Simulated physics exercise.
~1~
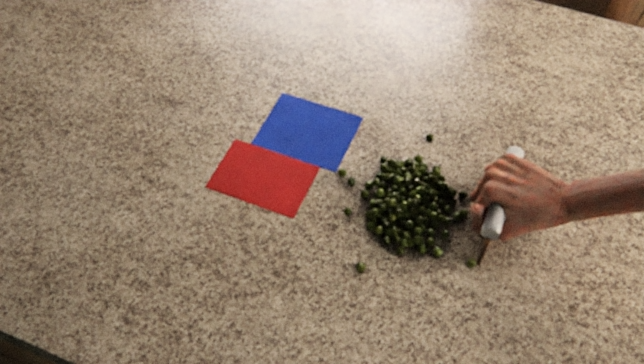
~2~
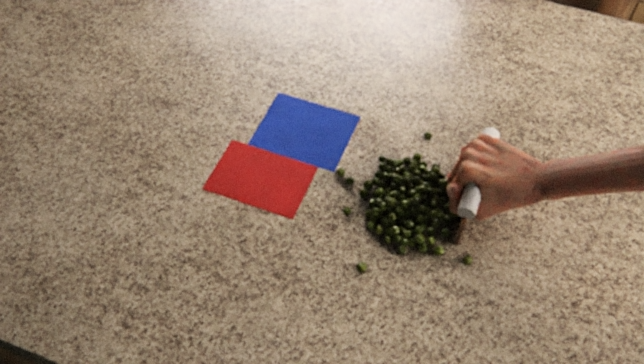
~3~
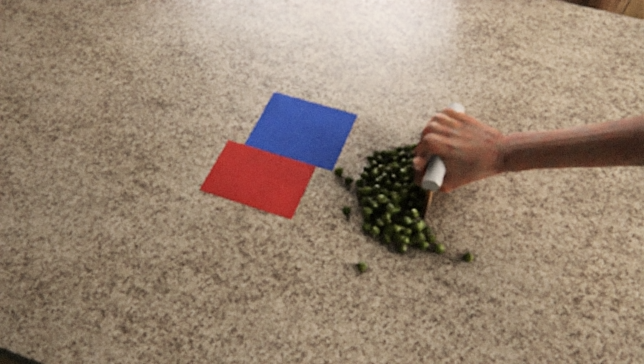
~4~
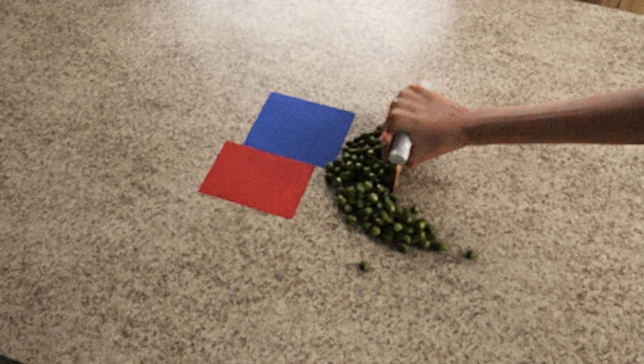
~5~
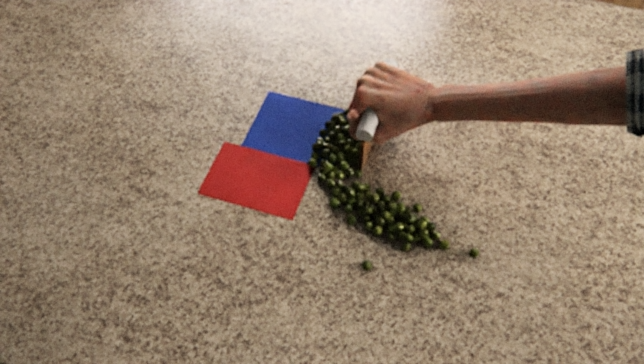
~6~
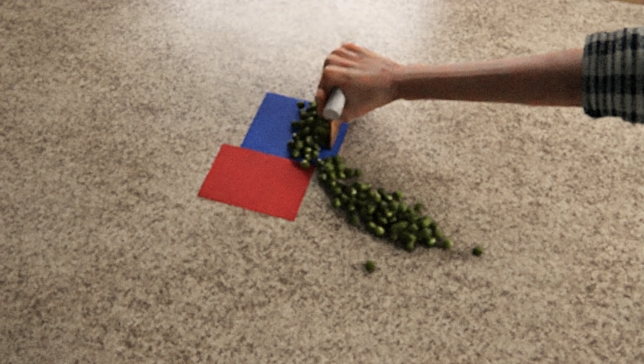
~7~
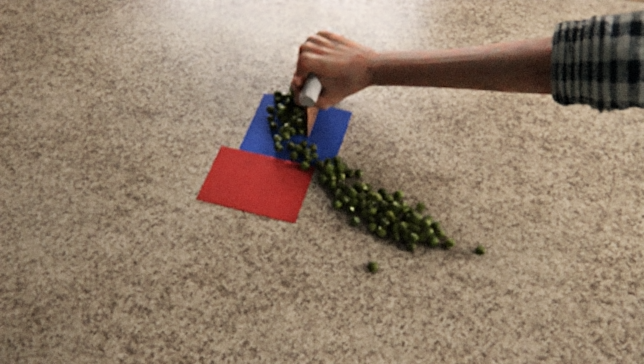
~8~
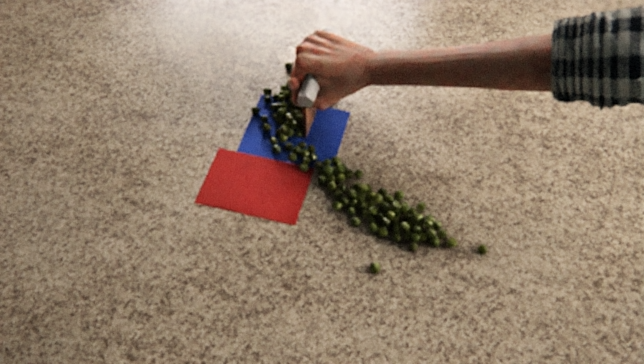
Hand dragging a scraper through a heap of small dark green olives, trailing them leftward onto a blue mat, then stopping.
